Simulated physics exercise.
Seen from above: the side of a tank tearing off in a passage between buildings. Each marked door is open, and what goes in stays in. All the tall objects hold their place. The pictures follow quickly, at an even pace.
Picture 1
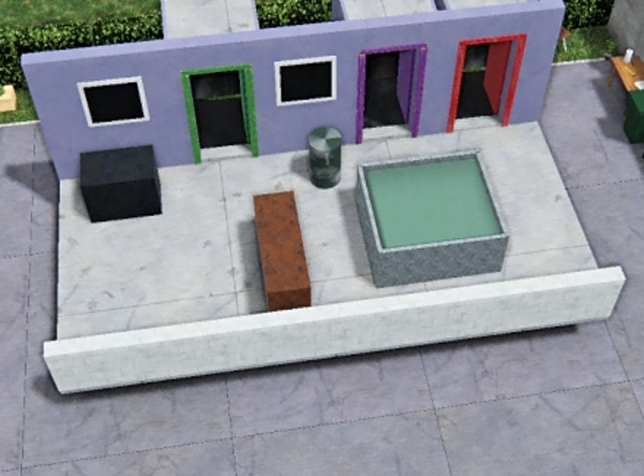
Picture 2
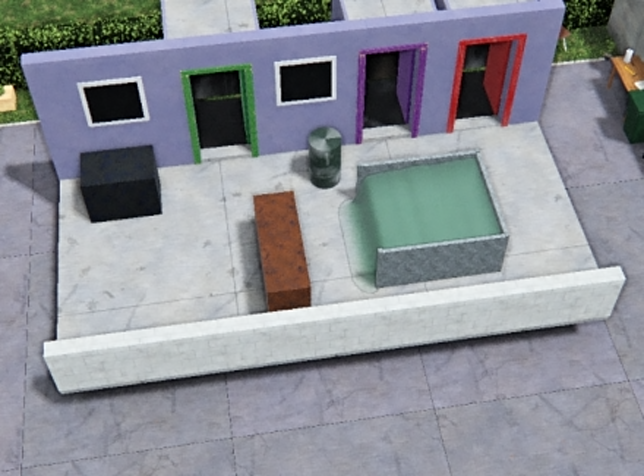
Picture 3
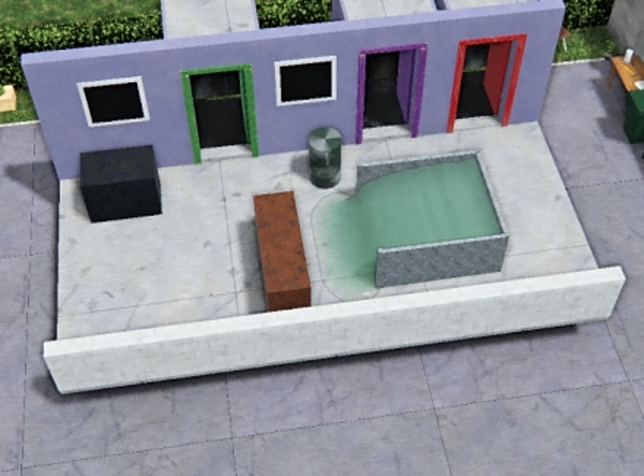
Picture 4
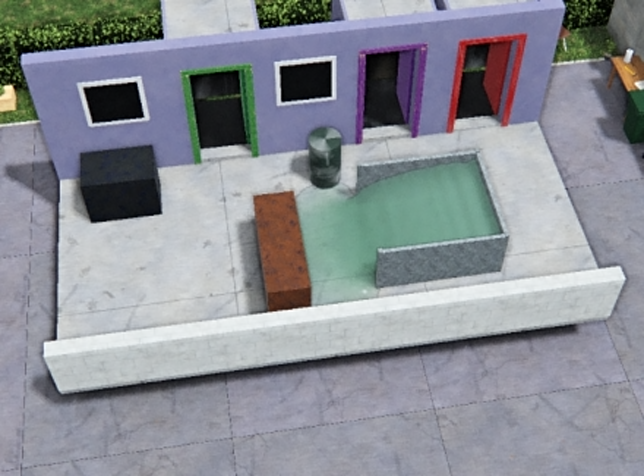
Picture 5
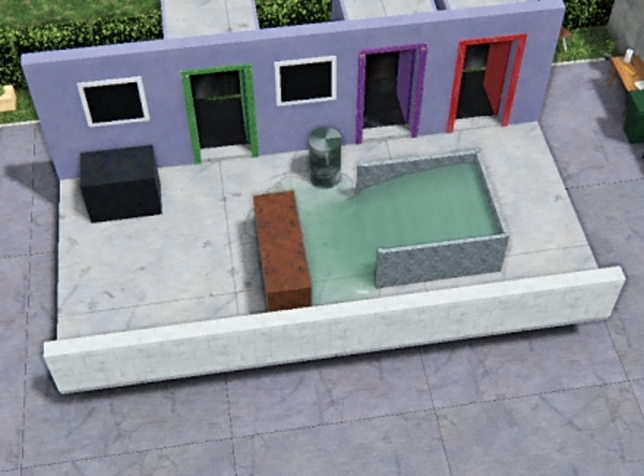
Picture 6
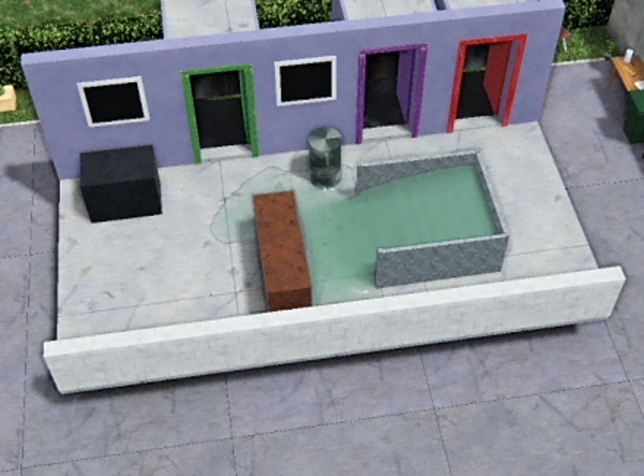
Green water poured out of the left side of an open gray tank when that side gave way, spread across the pale floor to a reddish-brown block, then slipped around its far end.
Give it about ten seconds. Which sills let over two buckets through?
One by one: The green door floods; the purple door holds within the limit; the red door holds within the limit.
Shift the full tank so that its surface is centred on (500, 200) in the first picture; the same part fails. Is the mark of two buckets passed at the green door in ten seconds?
Green floods.
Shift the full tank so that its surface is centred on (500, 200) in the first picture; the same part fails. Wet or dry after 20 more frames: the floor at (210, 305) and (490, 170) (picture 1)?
As listed: Under water, no water.
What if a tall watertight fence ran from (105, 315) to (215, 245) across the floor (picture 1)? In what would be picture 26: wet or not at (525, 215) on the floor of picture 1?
Verdict: Not flooded.
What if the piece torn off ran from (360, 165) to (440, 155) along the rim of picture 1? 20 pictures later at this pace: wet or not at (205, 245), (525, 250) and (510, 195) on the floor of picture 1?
One after the other: Wet, not flooded, covered.
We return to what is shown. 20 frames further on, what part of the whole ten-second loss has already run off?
About 35 per cent.
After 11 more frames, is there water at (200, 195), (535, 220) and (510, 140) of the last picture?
In that order: Wet, no water, not flooded.
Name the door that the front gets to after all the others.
That is the red one.
A moment on, water covers 35 % of the floor; the green door under two buckets in, the purple door not reached, the red door not reached.
Next, water covers 55 % of the floor; the green door far over two buckets in, the purple door wet at the sill, nothing in, the red door not reached.
Then, water covers 75 % of the floor; the green door far over two buckets in, the purple door wet at the sill, nothing in, the red door not reached.
Later, water covers 85 % of the floor; the green door far over two buckets in, the purple door wet at the sill, nothing in, the red door wet at the sill, nothing in.
In the end, water covers 90 % of the floor; the green door far over two buckets in, the purple door wet at the sill, nothing in, the red door wet at the sill, nothing in.
